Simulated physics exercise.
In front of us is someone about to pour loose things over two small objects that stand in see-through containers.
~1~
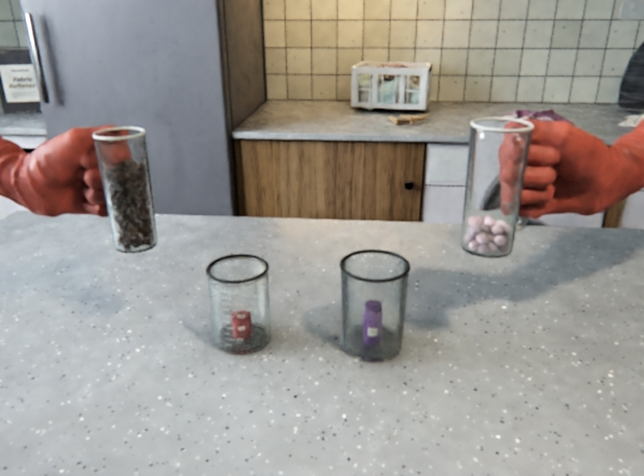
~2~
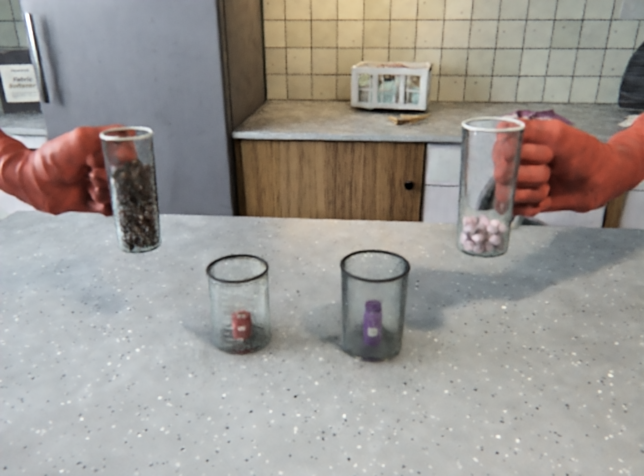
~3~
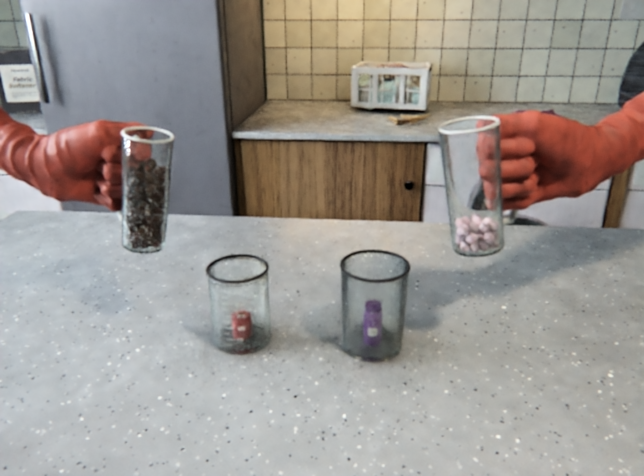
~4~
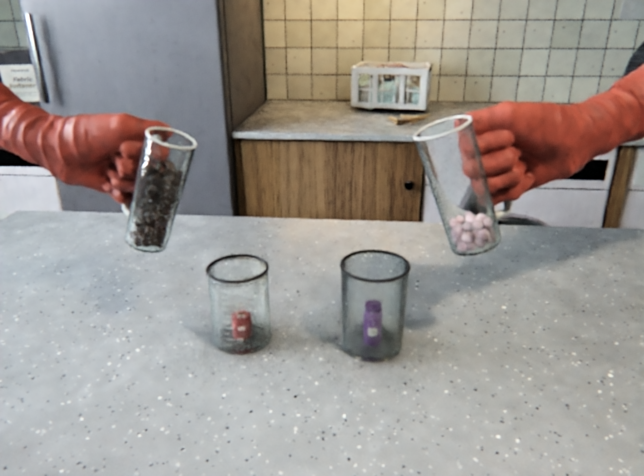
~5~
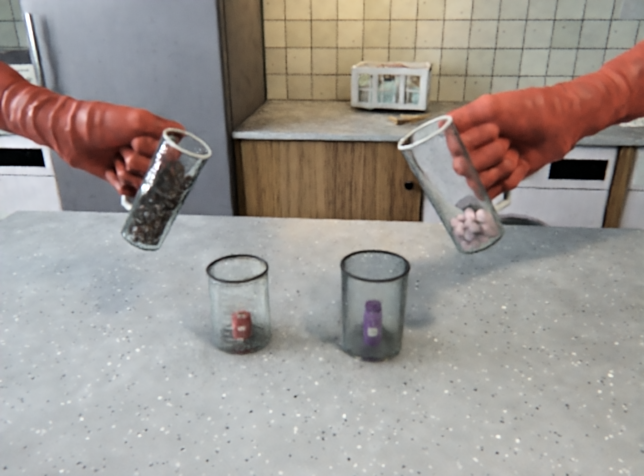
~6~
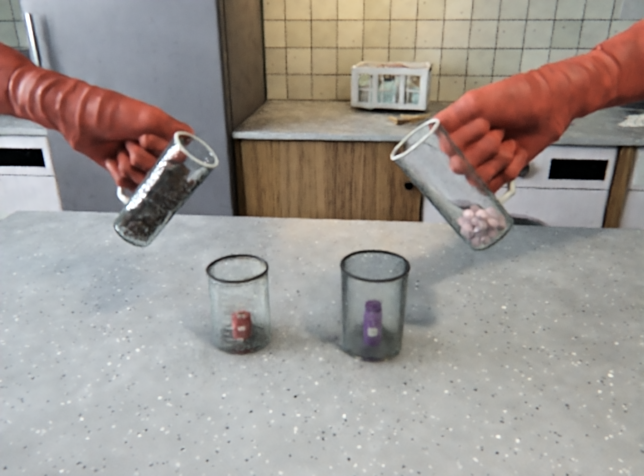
Red-gloved hands tilting two clear cups, dark berries left and pale pearls right, inward above glass containers holding small red and purple objects.
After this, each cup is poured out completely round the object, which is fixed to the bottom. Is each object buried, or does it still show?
Left object: Fully enclosed. Right object: Partly exposed.
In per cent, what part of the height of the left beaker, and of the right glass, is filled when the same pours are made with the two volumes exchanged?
Levels: Left 25 %, right 50 %.
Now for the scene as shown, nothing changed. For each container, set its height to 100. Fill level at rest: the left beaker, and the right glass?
Left side: 55 %; right side: 20 %.
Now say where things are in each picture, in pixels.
Small roll in the left beaker at (242, 324), reaching about a third of the way up; left cup at (128, 191), three quarters full of allspice berries; small canister in the right glass at (373, 324), reaching about half way up; right cup at (493, 189), a quarter full of sugar pearls, in the first frame.
Left cup at (134, 191), upright; right cup at (487, 188), upright, in the second frame.
Left cup at (146, 192), tipped 10°; right cup at (474, 188), tipped 10°, in the third frame.
Left cup at (158, 192), tipped 20°; right cup at (460, 188), tipped 20°, in the fourth frame.
Left cup at (164, 192), tipped 31°; right cup at (454, 188), tipped 31°, in the fifth frame.
Small roll in the left beaker at (242, 324); left cup at (164, 192), tipped 41°; small canister in the right glass at (373, 324); right cup at (454, 188), tipped 41°, in the sixth frame.
Then, 0.47 s after the last picture, left beaker empty, all of its cupful still in the cup; right glass empty, all of its cupful still in the cup.
Then, 0.97 s after the last picture, left beaker nearly empty, nearly all of its cupful still in the cup; right glass empty, all of its cupful still in the cup.
Then, 1.57 s after the last picture, left beaker half full, none of its cupful still in the cup; right glass nearly empty, none of its cupful still in the cup.
At rest, left beaker half full (surface near (240, 298)), nothing beside it; right glass nearly empty (surface near (373, 328)), nothing beside it; the left thing is covered; the right thing is still showing.
